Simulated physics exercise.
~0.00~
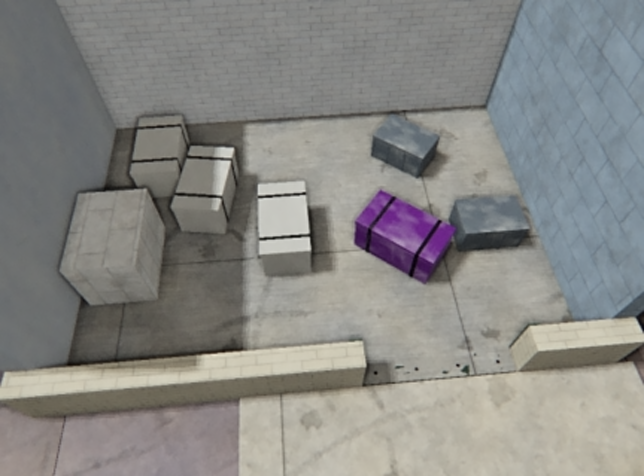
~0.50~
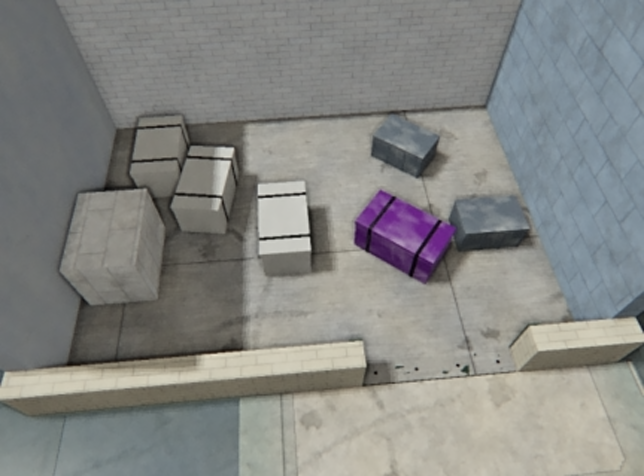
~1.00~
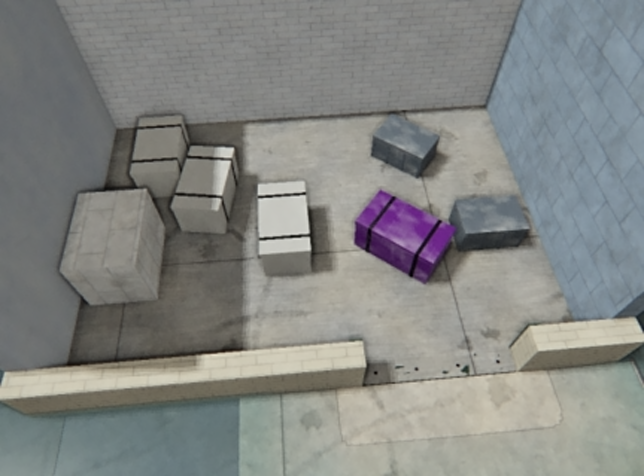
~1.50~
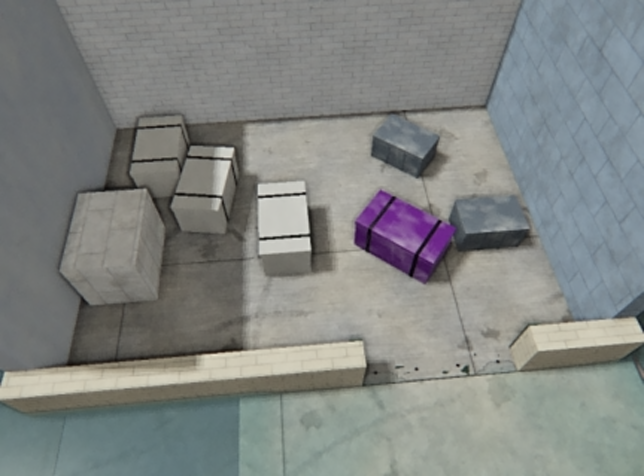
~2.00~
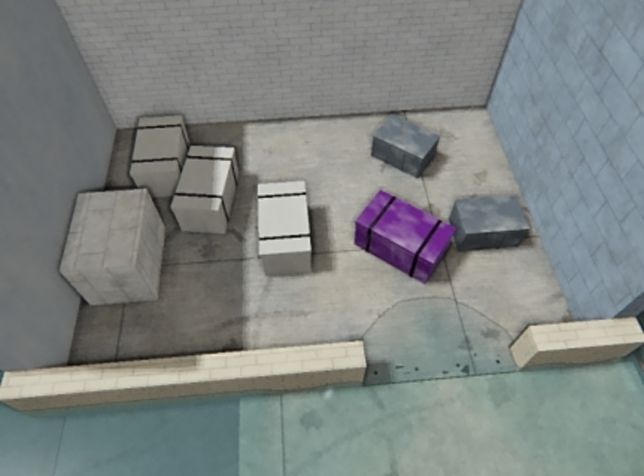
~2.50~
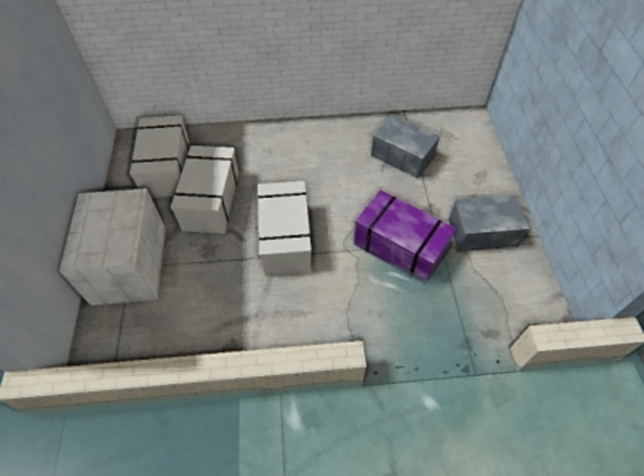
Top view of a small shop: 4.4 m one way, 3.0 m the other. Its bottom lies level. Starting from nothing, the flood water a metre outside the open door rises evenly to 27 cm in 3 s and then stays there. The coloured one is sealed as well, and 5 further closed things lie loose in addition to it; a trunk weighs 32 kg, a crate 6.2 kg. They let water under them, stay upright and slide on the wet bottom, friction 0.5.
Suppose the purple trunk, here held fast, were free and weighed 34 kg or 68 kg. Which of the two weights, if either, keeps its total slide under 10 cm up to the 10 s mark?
Neither of them.
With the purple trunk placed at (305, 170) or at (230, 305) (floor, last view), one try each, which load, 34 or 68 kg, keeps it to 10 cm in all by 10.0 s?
Respectively, neither option succeeds and the heavy option is needed.
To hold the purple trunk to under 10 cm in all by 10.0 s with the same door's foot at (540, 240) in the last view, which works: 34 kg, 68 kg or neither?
If so, then both options fall short.
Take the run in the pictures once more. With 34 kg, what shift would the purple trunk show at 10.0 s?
I'd put it at roughly 120 cm.
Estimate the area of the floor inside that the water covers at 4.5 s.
About 9.0 m2.
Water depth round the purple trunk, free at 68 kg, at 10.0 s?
Depth: Approx. 17 cm.
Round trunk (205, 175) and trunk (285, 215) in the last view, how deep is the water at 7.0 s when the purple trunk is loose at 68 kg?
Depth approx. 8 cm / 8 cm.
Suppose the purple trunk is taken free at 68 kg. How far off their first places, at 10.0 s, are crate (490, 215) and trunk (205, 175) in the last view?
In turn: 250 cm, 80 cm.
After 3.5 s the purple trunk would be 41 cm from its start with 34 kg and 2 cm from its start with 68 kg; 9 cm of water round it then.
After 4.5 s the purple trunk would be 125 cm from its start with 34 kg and 31 cm from its start with 68 kg; 8 cm of water round it then.
After 7.0 s the purple trunk would be 133 cm from its start with 34 kg and 56 cm from its start with 68 kg; 12 cm of water round it then.
After 10.0 s the purple trunk would be 129 cm from its start with 34 kg and 116 cm from its start with 68 kg; 17 cm of water round it then.
